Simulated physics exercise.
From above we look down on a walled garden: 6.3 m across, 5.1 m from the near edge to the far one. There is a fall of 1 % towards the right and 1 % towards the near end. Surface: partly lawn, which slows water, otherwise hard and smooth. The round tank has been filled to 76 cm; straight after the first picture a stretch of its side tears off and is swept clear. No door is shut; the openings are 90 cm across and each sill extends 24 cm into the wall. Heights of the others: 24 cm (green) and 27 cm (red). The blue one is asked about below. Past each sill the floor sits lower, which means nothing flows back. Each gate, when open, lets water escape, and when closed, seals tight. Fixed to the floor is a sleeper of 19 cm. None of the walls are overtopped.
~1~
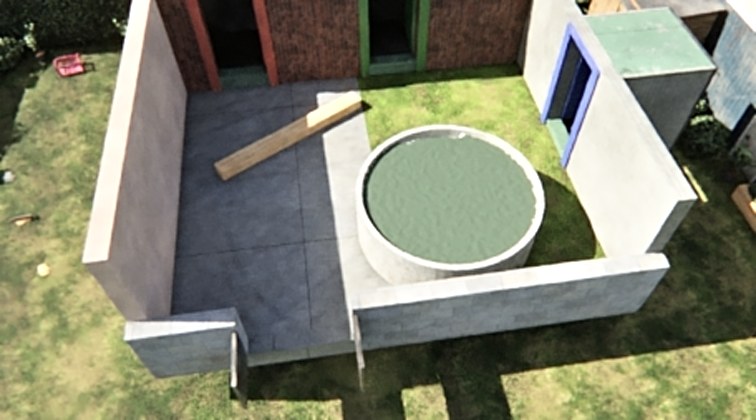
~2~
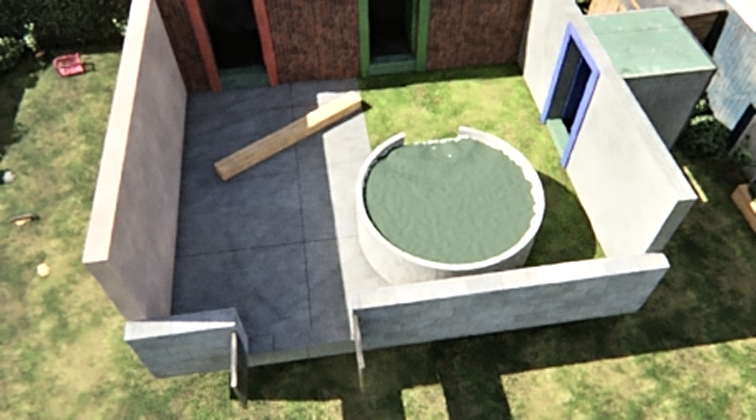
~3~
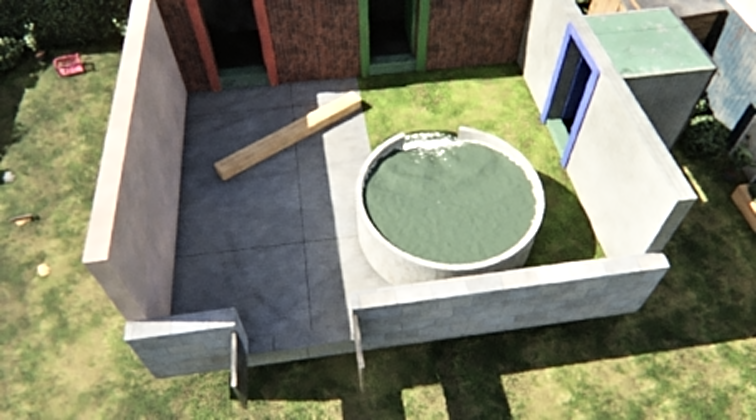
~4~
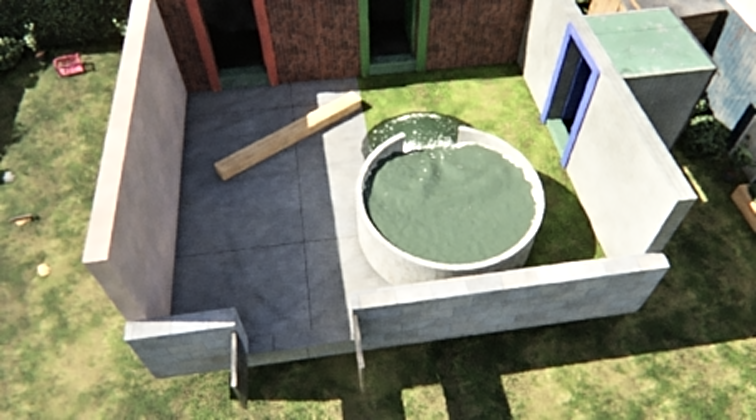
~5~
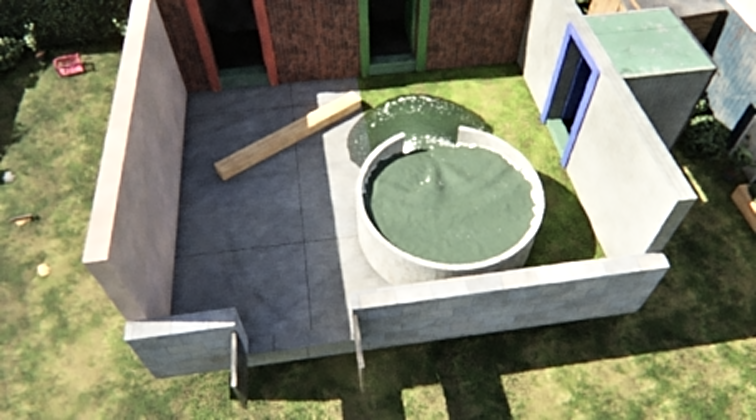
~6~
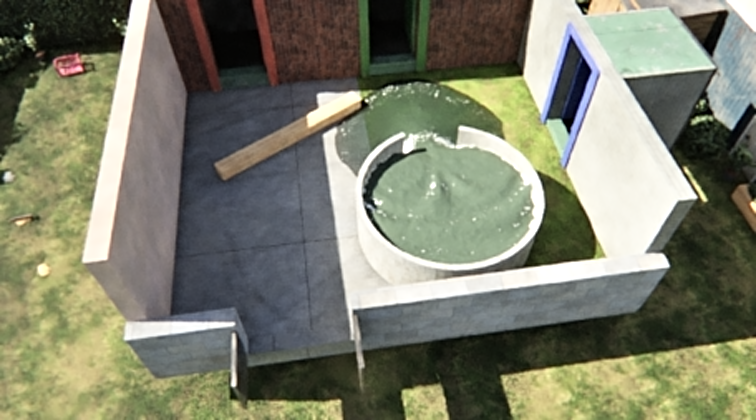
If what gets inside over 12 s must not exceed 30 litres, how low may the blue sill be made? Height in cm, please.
Around 13 cm.
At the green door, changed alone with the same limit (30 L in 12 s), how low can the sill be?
The green door needs around 25 cm.
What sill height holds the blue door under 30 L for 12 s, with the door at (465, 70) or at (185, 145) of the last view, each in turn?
Roughly 19 cm for the first and 8.5 cm for the second.
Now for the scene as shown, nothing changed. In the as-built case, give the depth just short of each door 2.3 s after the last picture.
In cm - green: 25, blue: 12, red: 5.
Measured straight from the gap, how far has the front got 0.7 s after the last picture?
About 3.0 metres out.
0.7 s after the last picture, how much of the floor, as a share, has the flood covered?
Approximately 30 % of the floor.
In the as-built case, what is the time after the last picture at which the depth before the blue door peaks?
Roughly 9.0 s.
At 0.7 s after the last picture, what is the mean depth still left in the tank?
The mean depth is about 57 cm.
Then, 0.7 s after the last picture water covers 30 % of the floor, deepest (36 cm) near (422, 157); it has not reached the blue door.
Then, 2.3 s after the last picture water covers 60 % of the floor, deepest (32 cm) near (510, 64); 12 cm at the blue door, 0 litres in over its 12 cm sill.
Then, 11.3 s after the last picture water covers 95 % of the floor, deepest (20 cm) near (598, 291); 16 cm at the blue door, 41 litres in over its 12 cm sill.
At the blue door as built, the water peaked near 19 cm, 9.1 s after the last picture.
With a sill of 10.5 cm, 72 litres would have come in within the 12 s; with 14.5 cm, 15 litres. So under 30 litres takes about 13 cm.
